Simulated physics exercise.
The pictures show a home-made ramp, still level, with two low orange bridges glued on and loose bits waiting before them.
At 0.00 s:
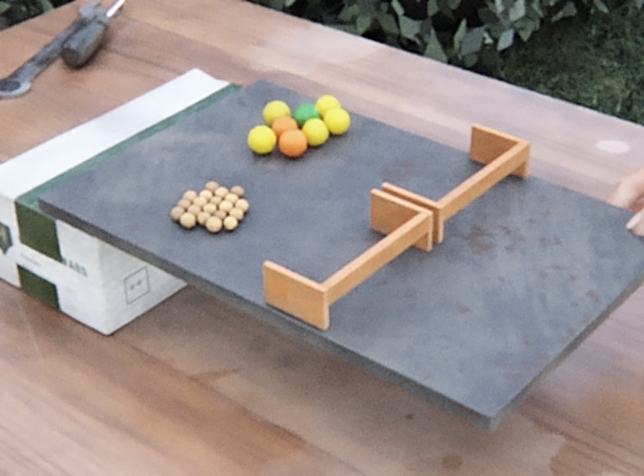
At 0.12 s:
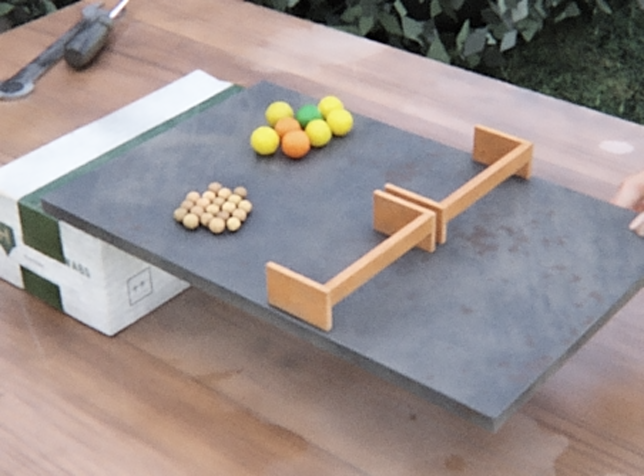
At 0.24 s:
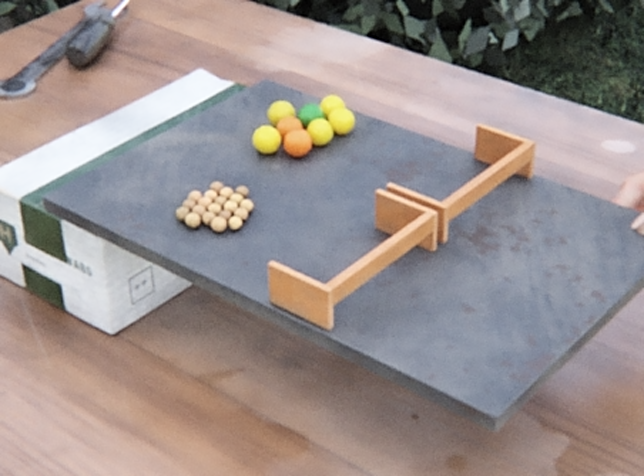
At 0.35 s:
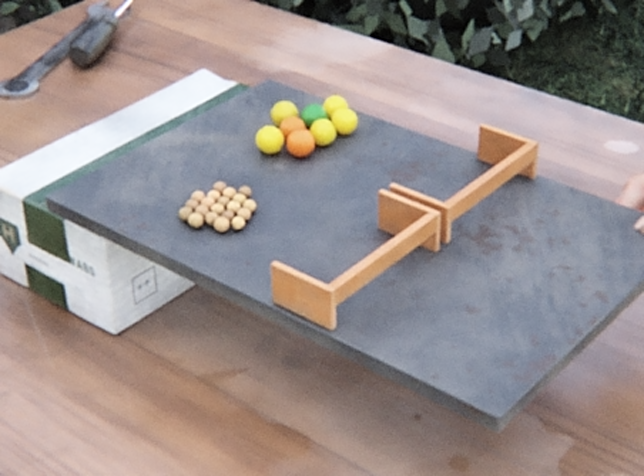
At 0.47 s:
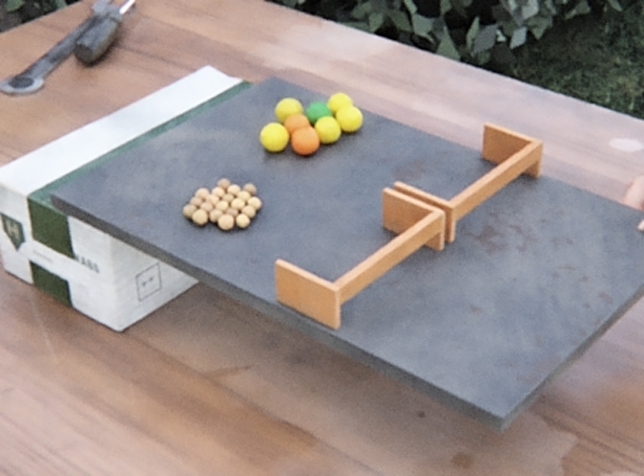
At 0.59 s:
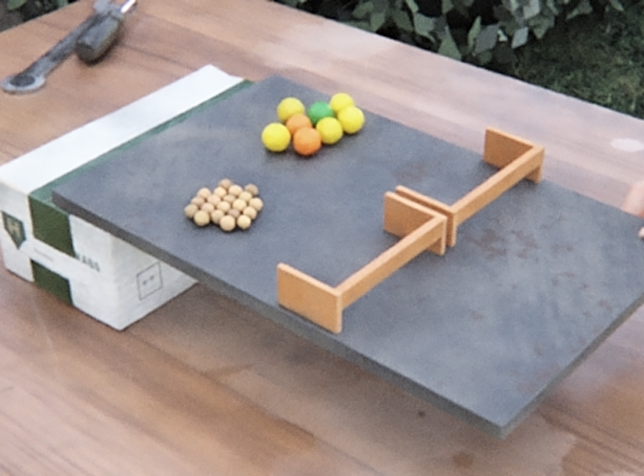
Fingers at right holding a dark board level on a box, then barely lowering it, gumballs and wooden beads staying still.
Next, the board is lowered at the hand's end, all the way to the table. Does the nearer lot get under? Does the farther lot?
The nearer lot gets through the slot; the farther lot cannot fit through.
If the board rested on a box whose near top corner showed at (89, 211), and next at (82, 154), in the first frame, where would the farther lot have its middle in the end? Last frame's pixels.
At about (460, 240), and at (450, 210).
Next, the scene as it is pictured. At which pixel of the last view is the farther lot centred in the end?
Around (461, 247).
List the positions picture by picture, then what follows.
In the first picture, held end of the board at (485, 408), level; box at (155, 191), about a quarter as high as the board is long; nearer lot at (210, 210), a few round wooden beads; farther lot at (306, 118), a few gumballs; nearer gate at (377, 257), its slot higher than a piece; farther gate at (483, 181), its slot lower than a piece.
In the second picture, held end of the board at (488, 409), level; farther lot at (309, 119).
In the third picture, held end of the board at (490, 408), level; nearer lot at (215, 210).
In the fourth picture, held end of the board at (493, 409), level; farther lot at (314, 118).
In the fifth picture, held end of the board at (497, 409), level; nearer lot at (222, 208).
In the sixth picture, held end of the board at (496, 417), down by 1°; box at (168, 187); nearer lot at (224, 209), not moving; farther lot at (321, 116), not moving; nearer gate at (390, 262); farther gate at (497, 185).
After 0.95 s, board sloping at 8°; nearer lot on its way down; farther lot on its way down.
After 1.33 s, board sloping at 15°; nearer lot about half past its gate; farther lot has reached its gate.
After 1.78 s, board resting at 16°; nearer lot all past its gate; farther lot has reached its gate.
By the end (3.0 s), board resting at 16°; nearer lot all past its gate; farther lot gathered behind its gate.
